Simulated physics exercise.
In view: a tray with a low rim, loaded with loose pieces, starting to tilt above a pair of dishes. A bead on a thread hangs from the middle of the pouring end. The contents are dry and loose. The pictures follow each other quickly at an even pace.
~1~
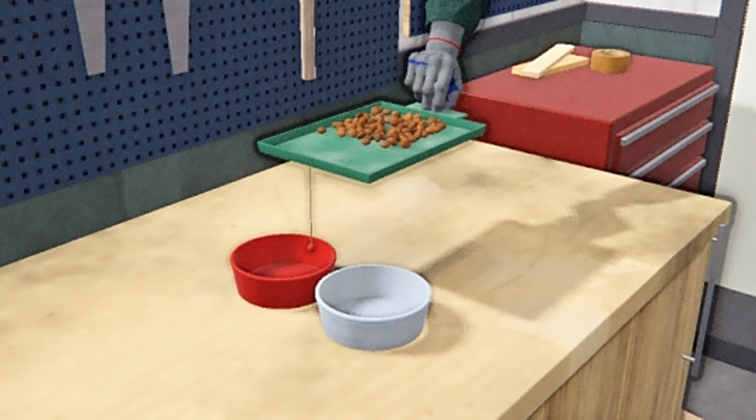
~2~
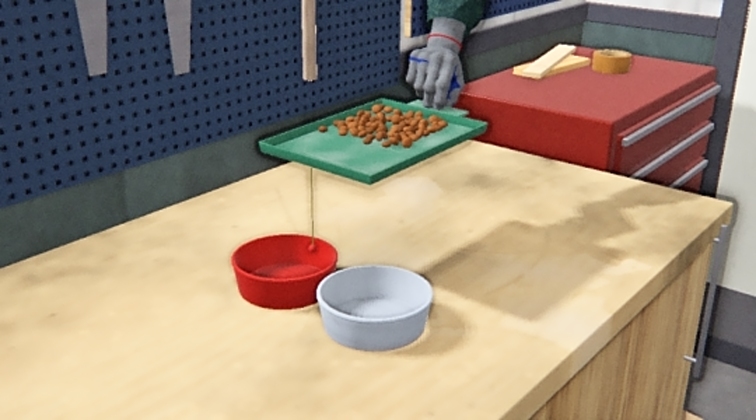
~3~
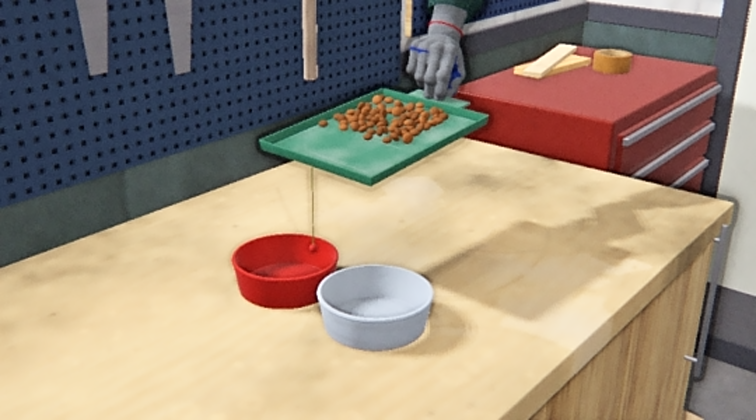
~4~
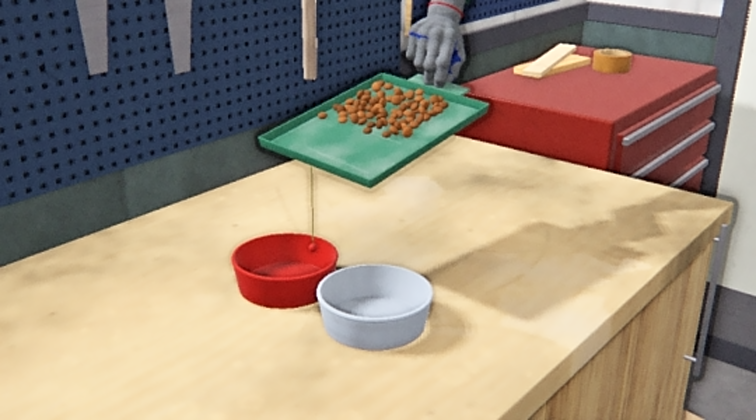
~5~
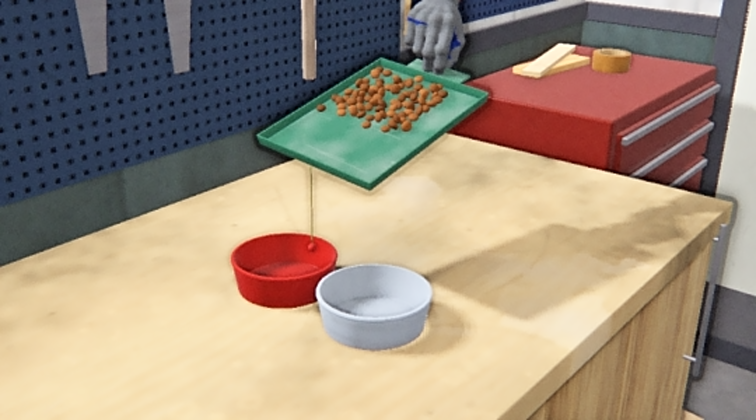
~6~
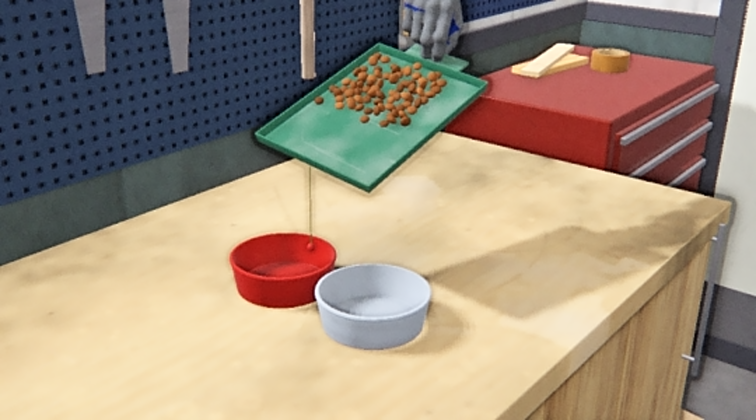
On a wooden workbench, a gloved hand gradually tilting a green tray of brown pieces above a red and a white dish.
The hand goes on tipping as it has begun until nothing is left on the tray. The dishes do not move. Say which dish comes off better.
The right one ends fuller.
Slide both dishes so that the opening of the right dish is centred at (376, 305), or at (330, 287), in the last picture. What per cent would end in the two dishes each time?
The first gives 70 %, the second 90 %.
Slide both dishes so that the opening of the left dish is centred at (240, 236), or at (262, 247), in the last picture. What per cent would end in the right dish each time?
About 60 and 90 per cent.
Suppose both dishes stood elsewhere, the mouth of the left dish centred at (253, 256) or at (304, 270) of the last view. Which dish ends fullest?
First the dish on the right, then the left one.
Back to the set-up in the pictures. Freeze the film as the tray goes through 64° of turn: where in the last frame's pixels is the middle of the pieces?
Near (352, 166).
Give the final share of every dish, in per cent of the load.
For the left dish some 0 %, for the right dish some 80 %.
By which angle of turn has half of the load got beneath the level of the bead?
At some 85 degrees.
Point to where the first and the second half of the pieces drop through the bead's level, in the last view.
Around (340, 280) and then (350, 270).
Just after the last frame, tray tipped steeply; the larger part on the tray; about a tenth in the air.
A moment on, tray tipped past a quarter turn; roughly a quarter on the tray; roughly two thirds in the right dish; just a few in the left dish; about a tenth outside both; just a few in the air.
Further on, tray tipped past a quarter turn; the larger part in the right dish; just a few in the left dish; roughly a quarter outside both.
When it is over, tray tipped past a quarter turn; the larger part in the right dish; just a few in the left dish; roughly a quarter outside both.
